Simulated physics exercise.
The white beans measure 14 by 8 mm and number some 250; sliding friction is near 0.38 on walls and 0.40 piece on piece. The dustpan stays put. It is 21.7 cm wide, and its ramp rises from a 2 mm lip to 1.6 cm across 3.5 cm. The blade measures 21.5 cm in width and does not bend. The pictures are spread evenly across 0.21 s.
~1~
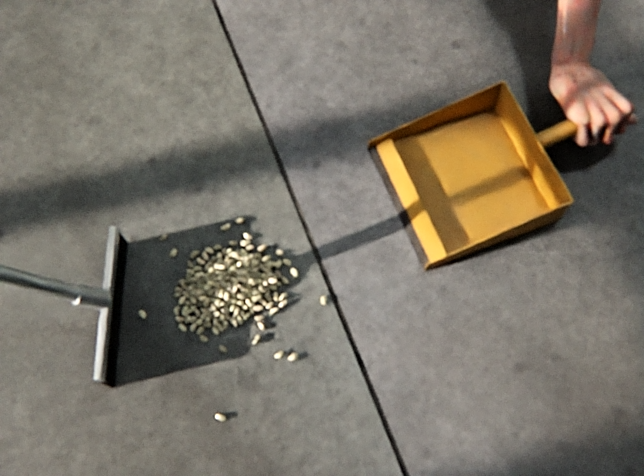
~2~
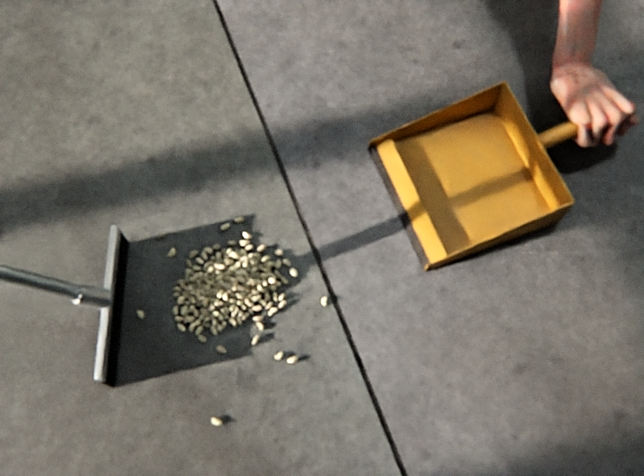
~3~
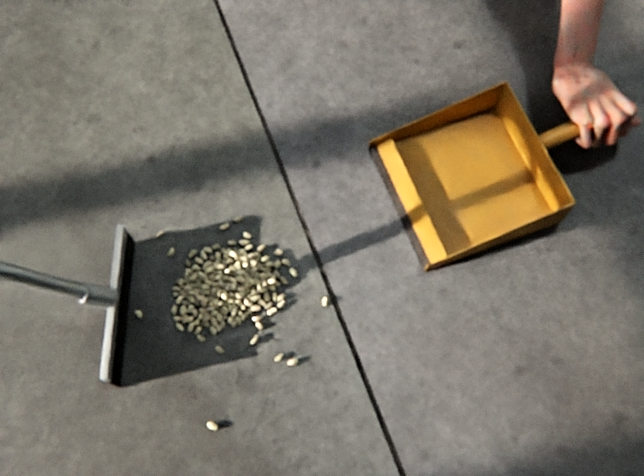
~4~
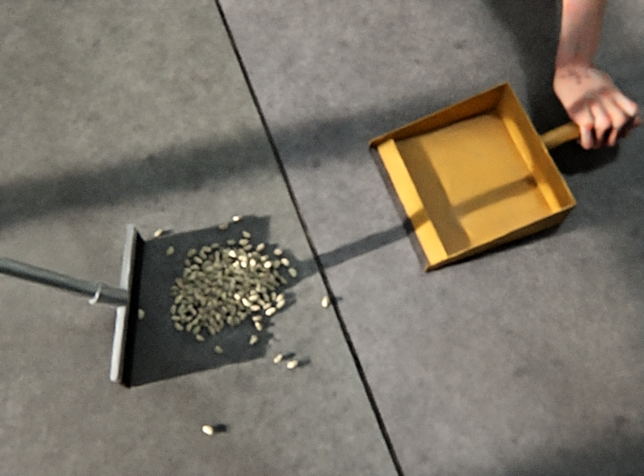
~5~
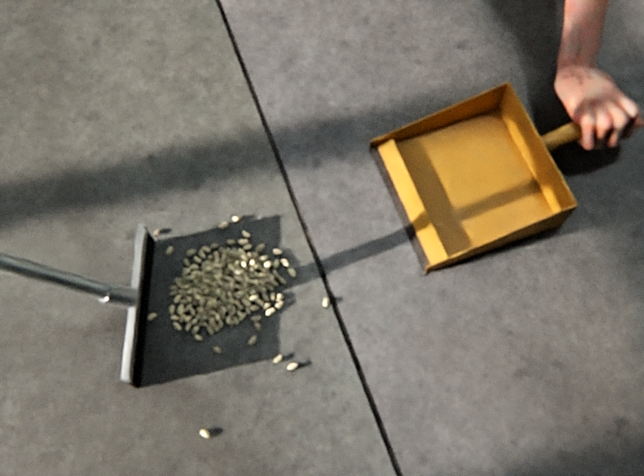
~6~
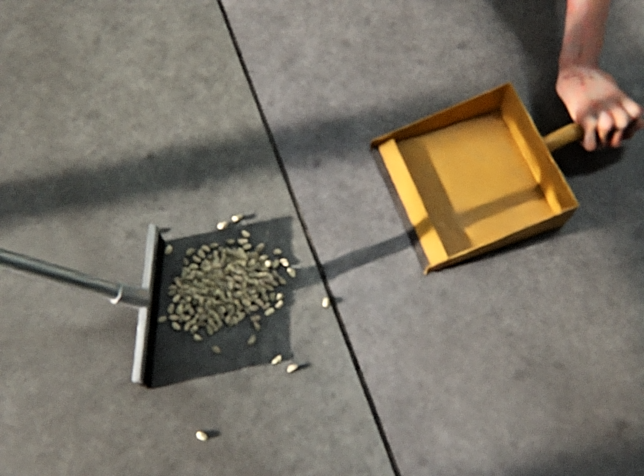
On a grey floor, a flat blade sliding slowly right toward a pile of pale beans, a hand holding a yellow dustpan.
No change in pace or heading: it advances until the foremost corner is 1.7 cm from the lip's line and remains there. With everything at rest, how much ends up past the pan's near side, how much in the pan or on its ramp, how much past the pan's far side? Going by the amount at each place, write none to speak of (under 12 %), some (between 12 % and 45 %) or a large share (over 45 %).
Near side: A large share, pan: None to speak of, far side: None to speak of.
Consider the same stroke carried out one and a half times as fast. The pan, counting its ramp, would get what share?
In that case roughly 5 percent.
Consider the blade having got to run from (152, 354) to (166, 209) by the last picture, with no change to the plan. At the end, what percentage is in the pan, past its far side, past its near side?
That ends as pan 5, far 0, and near 35.
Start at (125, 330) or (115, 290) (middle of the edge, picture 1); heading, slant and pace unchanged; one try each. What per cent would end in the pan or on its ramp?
Around 0 percent, then around 5 percent.
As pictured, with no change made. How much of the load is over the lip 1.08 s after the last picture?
By that time, around 5 percent.
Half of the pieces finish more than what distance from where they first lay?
It works out to roughly 30 cm.
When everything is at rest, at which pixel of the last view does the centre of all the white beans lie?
Est. centre at rest: (424, 300) px.
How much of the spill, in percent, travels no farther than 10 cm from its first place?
10 percent, roughly.
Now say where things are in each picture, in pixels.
In the first frame, blade from (100, 378) to (115, 232), moved 0.0 cm, 0 of the pieces shifted so far; middle of the pieces at (228, 285); pan at (472, 180).
In the second frame, blade from (101, 378) to (116, 231), moved 0.3 cm, 1 of the pieces shifted so far; middle of the pieces at (227, 285).
In the third frame, blade from (107, 378) to (122, 230), moved 1.4 cm, 4 of the pieces shifted so far; middle of the pieces at (227, 285).
In the fourth frame, blade from (117, 378) to (133, 230), moved 3.0 cm, 6 of the pieces shifted so far; middle of the pieces at (226, 285).
In the fifth frame, blade from (128, 379) to (143, 230), moved 4.6 cm, 6 of the pieces shifted so far; middle of the pieces at (225, 284).
In the sixth frame, blade from (139, 379) to (154, 230), moved 6.3 cm, 6 of the pieces shifted so far; middle of the pieces at (224, 284); pan at (476, 183).
Then, 0.41 s after the last picture, middle of the blade 23 cm from the lip; 0 % over the lip, far side 0 %, near side 25 %.
Then, 0.69 s after the last picture, middle of the blade 12 cm from the lip; 0 % over the lip, far side 0 %, near side 50 %.
Then, 1.08 s after the last picture, middle of the blade 5 cm from the lip; 5 % over the lip, far side 0 %, near side 65 %.
In the end, near side 65 %, pan 5 %, far side 0 %, in front of the lip or behind the blade 30 %.
